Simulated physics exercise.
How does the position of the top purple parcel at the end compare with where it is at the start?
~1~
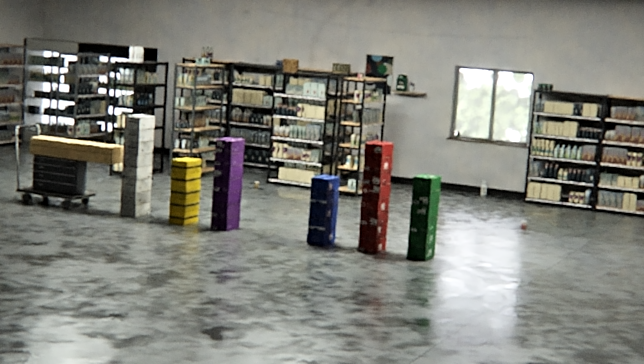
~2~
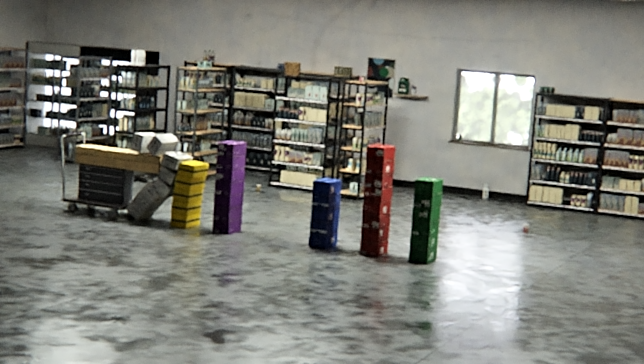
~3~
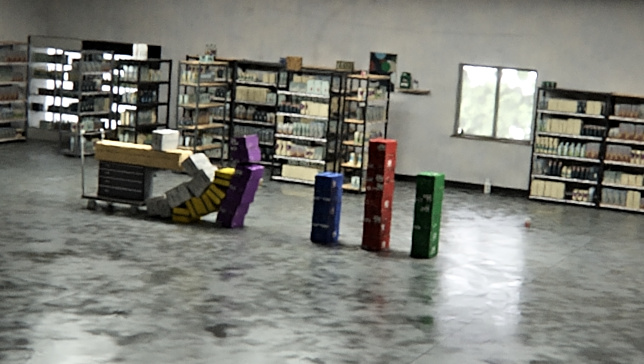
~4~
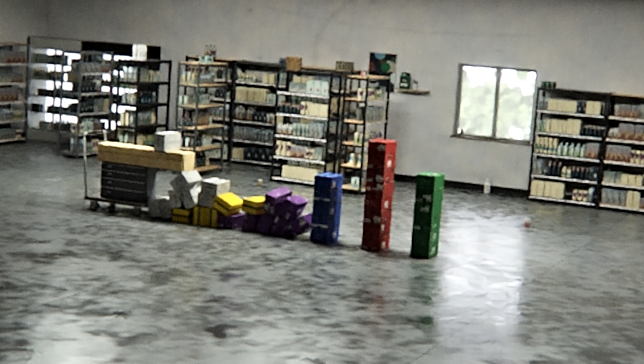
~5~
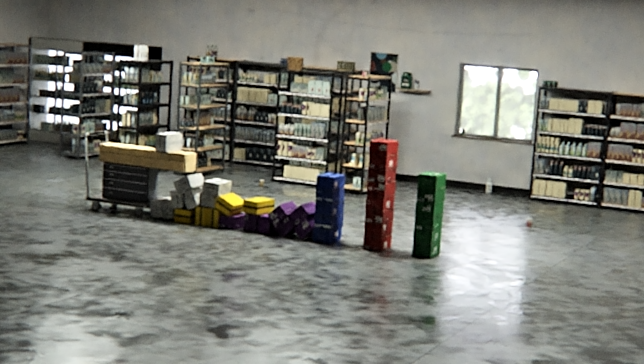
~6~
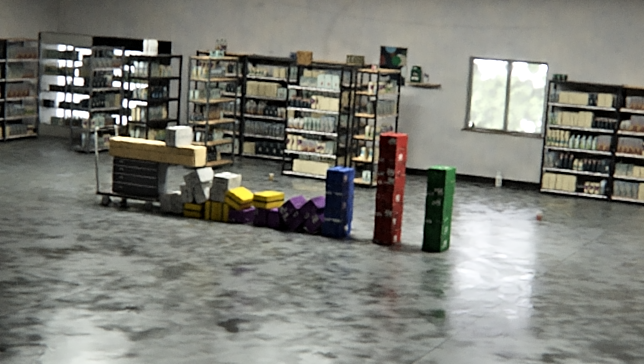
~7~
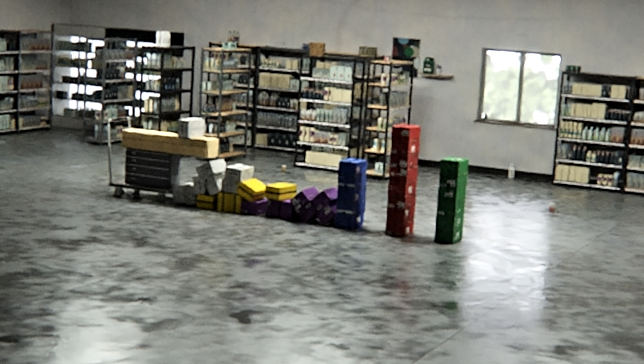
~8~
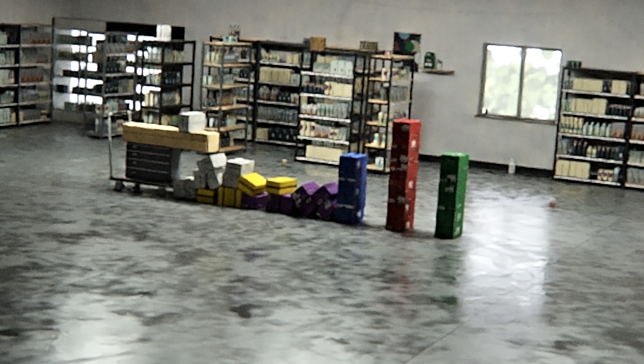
At the start it sits at the top of the upright purple pile. At the end it lies tilted, much lower and farther right, in the heap just left of the blue pile.
